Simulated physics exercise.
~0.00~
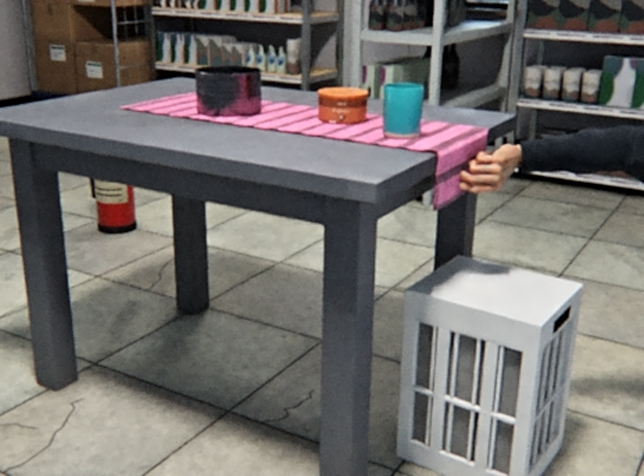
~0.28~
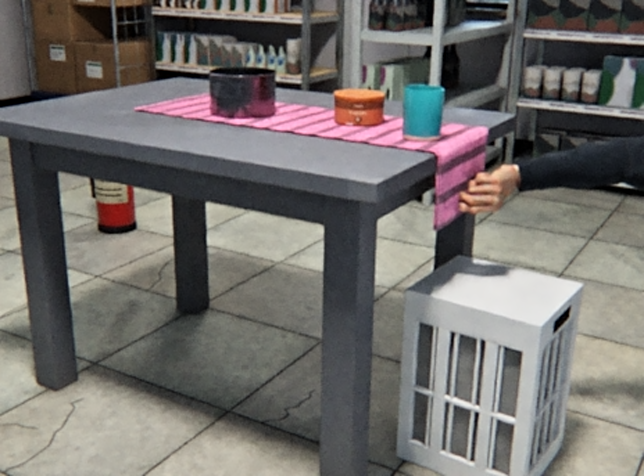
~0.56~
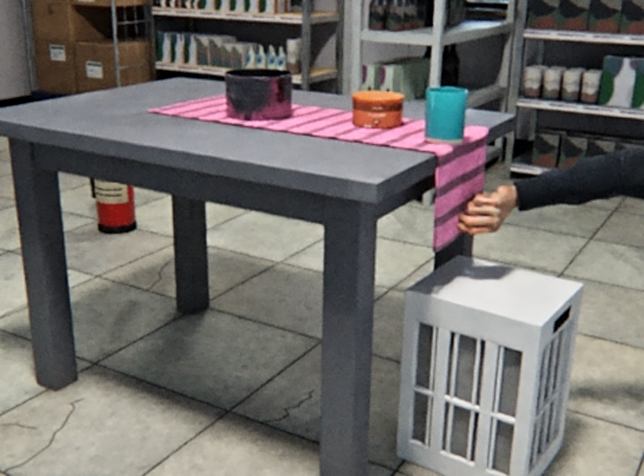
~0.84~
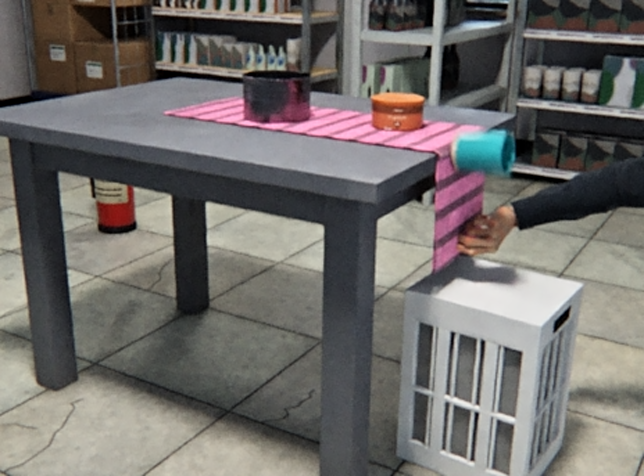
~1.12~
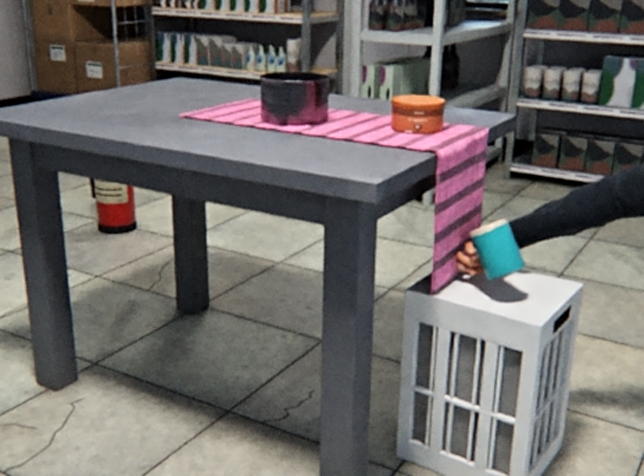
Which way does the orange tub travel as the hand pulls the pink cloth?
The orange tub moves to the right, carried along on the cloth, and it is still on the table at the end.
Turquoise mug riding a pink striped cloth as a hand pulls it down, then tipping off the table above a white crate.
